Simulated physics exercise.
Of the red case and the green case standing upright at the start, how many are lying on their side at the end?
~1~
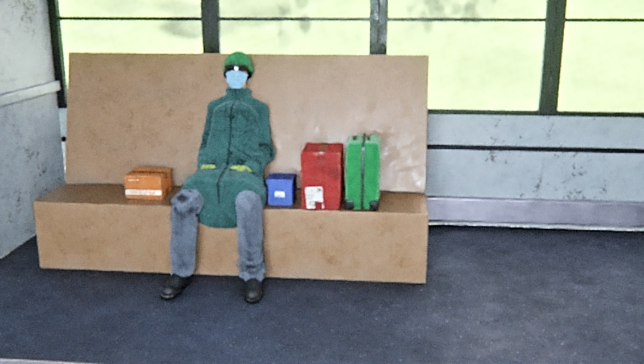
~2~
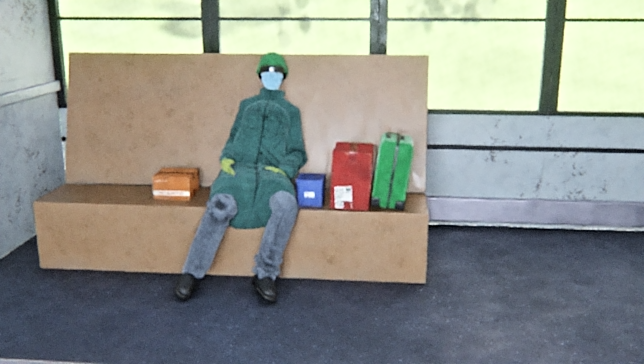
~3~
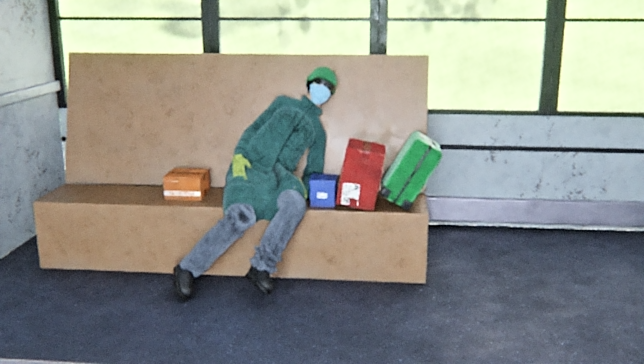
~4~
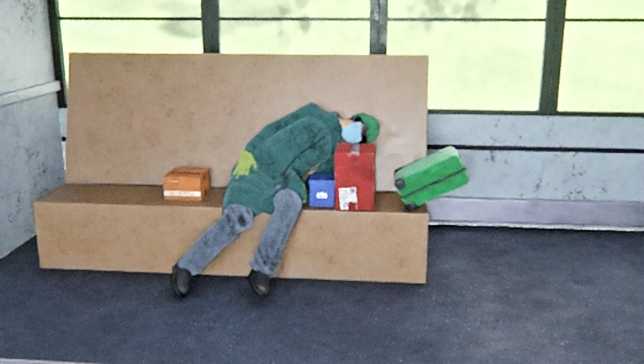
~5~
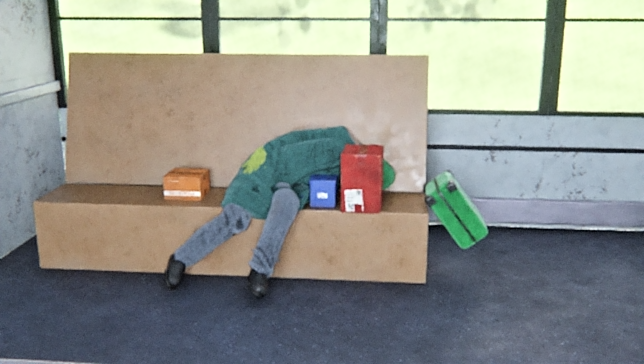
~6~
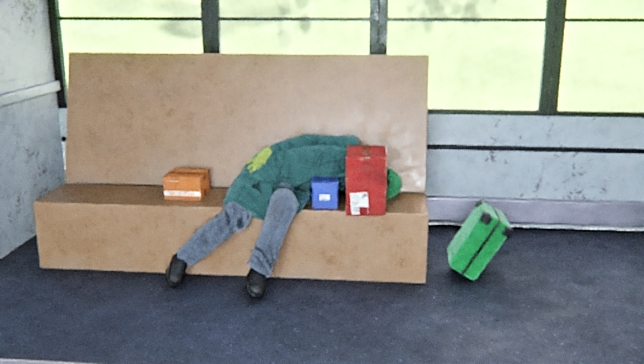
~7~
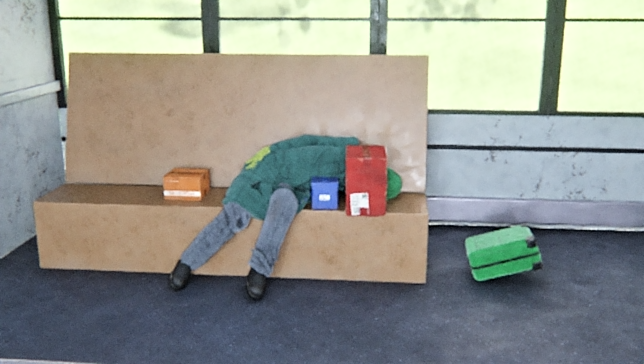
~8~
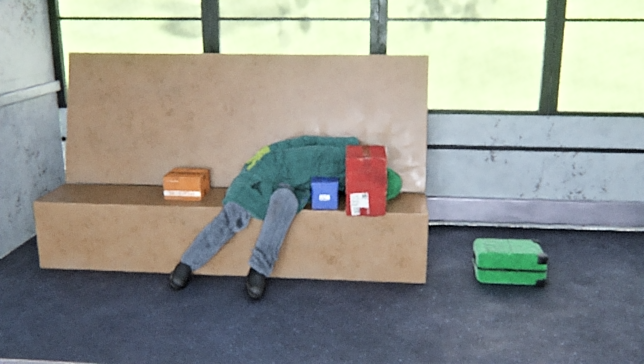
One of them is. The green case ends on its side on the floor, while the red case is still upright on the bench.
